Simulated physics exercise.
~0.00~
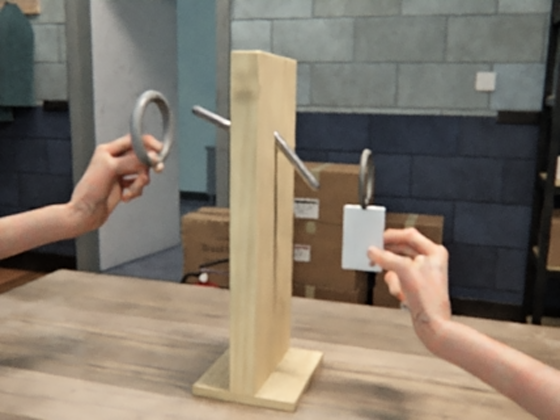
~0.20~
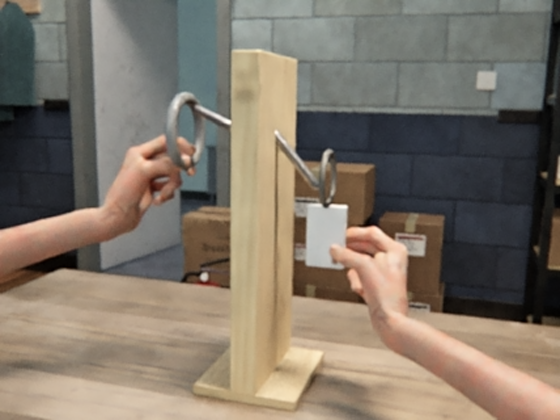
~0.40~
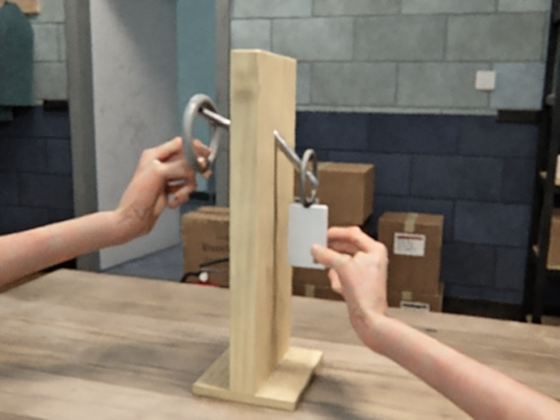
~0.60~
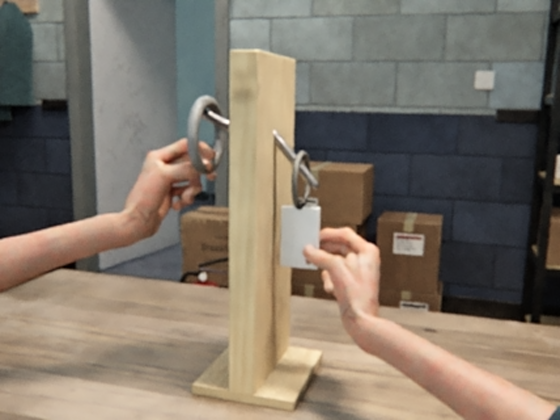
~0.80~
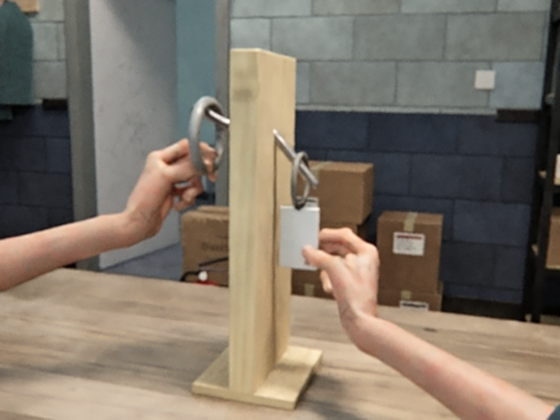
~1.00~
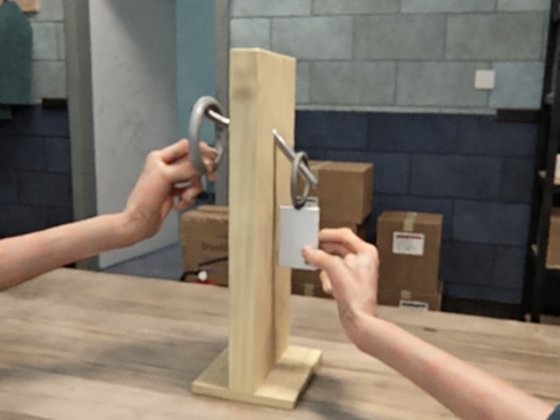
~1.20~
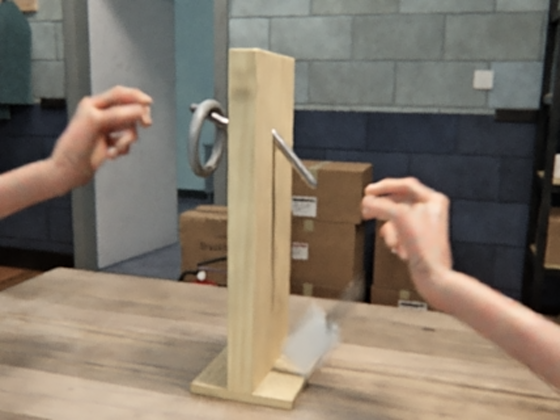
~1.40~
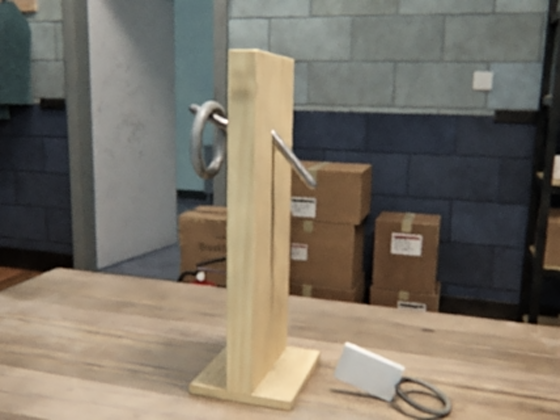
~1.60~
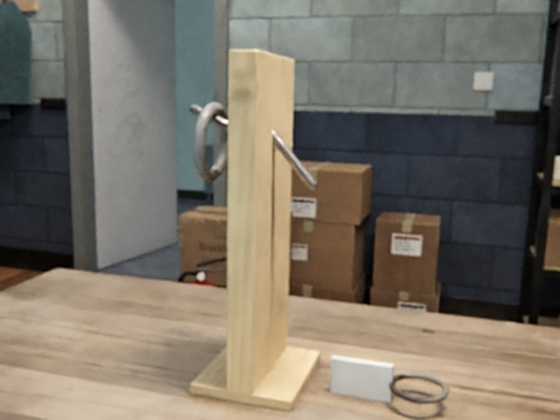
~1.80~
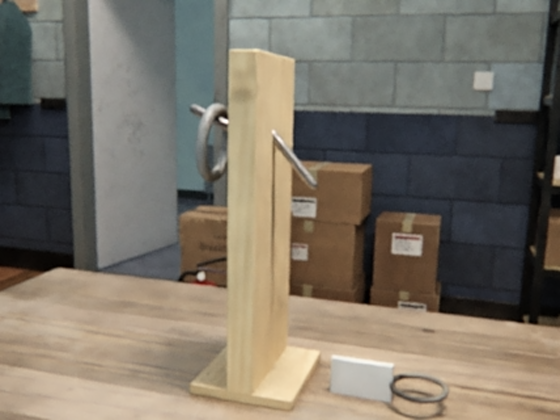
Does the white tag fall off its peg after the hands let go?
Yes, the white tag drops off its peg and ends up on the table, while the grey ring stays hooked on the other side.
